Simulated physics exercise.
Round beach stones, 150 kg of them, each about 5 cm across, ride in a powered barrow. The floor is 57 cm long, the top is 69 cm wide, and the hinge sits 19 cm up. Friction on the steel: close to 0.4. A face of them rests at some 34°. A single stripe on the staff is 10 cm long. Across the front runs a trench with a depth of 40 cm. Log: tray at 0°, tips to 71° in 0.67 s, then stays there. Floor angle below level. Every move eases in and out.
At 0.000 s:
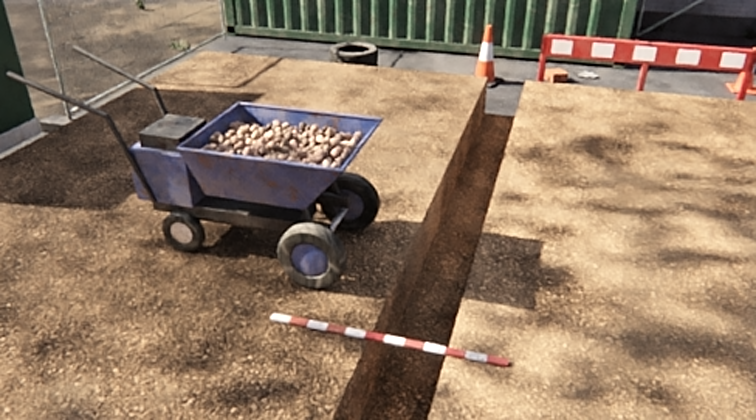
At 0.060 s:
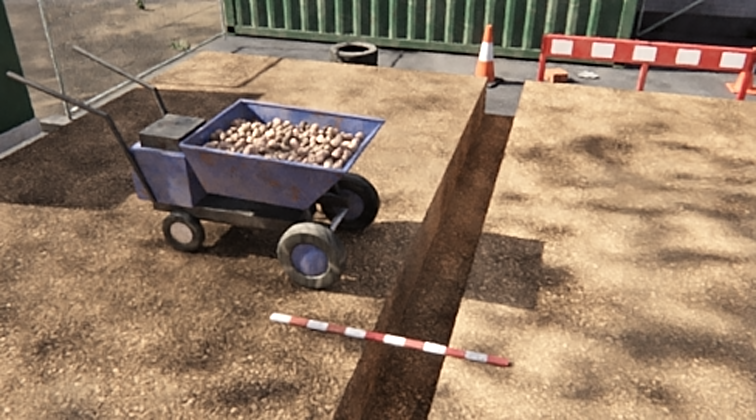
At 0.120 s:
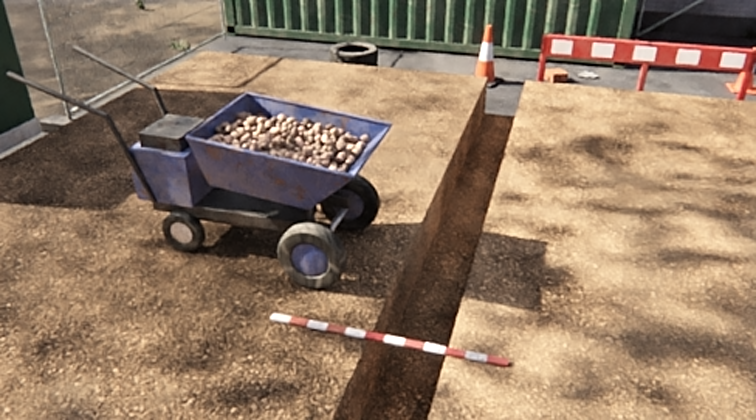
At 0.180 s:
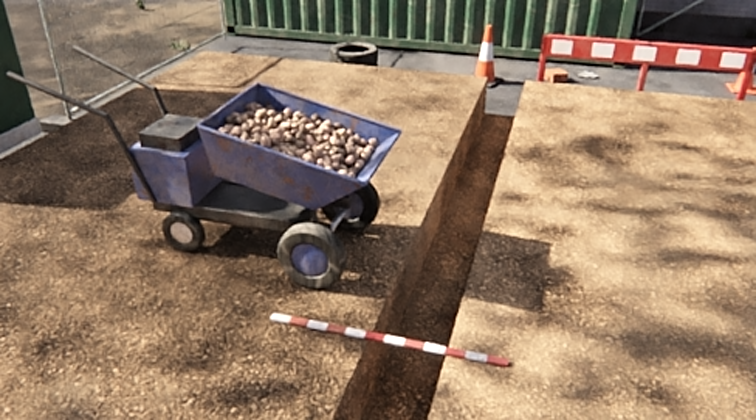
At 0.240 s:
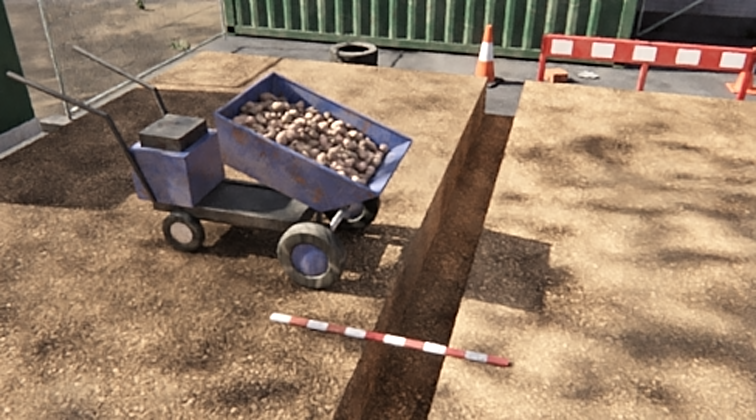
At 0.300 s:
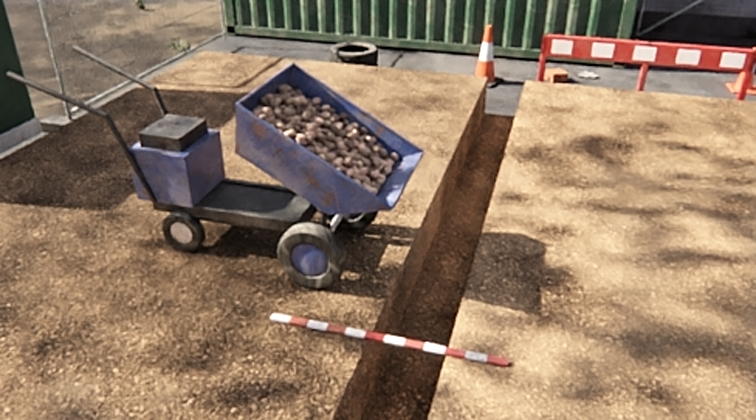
The clip shows a blue powered barrow loaded with round stones beside a narrow trench crossed by a red-and-white staff; its tray tilts slowly, then more steeply, toward the trench on the right while the wheels stay still.
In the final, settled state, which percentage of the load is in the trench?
41 per cent is in the trench.
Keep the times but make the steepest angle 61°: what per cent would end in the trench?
Close to 45 per cent then.
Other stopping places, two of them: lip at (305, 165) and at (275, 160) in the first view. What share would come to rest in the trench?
I'd expect close to 90 per cent at the first and 90 per cent at the second.
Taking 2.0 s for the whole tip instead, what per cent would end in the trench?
With that change, it comes to around 60 per cent.
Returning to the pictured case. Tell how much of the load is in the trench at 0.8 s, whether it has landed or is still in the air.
About 15%.
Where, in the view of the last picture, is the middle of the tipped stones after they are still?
(494, 279).
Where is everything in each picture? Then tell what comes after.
Lip at (343, 171), floor tilted 0°, highest stones at (296, 137), in the first picture.
The tray is at 2°, its lip at (346, 172); the top of the load is at (290, 136); the stones move at 0.4 m/s on average, in the second picture.
The tray is at 6°, its lip at (354, 177); the top of the load is at (263, 126); the stones move at 0.8 m/s on average, in the third picture.
Lip at (366, 185), floor tilted 13°, highest stones at (254, 114); the stones move at 1.2 m/s on average, in the fourth picture.
The tray is at 21°, its lip at (379, 195); the top of the load is at (266, 105); the stones move at 1.4 m/s on average, in the fifth picture.
The tray is at 30°, its lip at (392, 209); the top of the load is at (282, 97); the stones move at 1.5 m/s on average, in the sixth picture.
After 0.5 s the floor is at 60°; 100 % in the tray; the foremost stones are at (417, 221).
After 0.8 s the floor is at 71°; 65 % in the tray, 17 % in the trench, 17 % past the trench; the foremost stones are at (504, 274).
After 1.1 s the floor is at 71°; 9 % in the tray, 32 % in the trench, 59 % past the trench; the foremost stones are at (674, 305).
After 3.1 s the floor is at 71°; 0 % in the tray, 41 % in the trench, 59 % past the trench; the foremost stones are past the picture's edge.
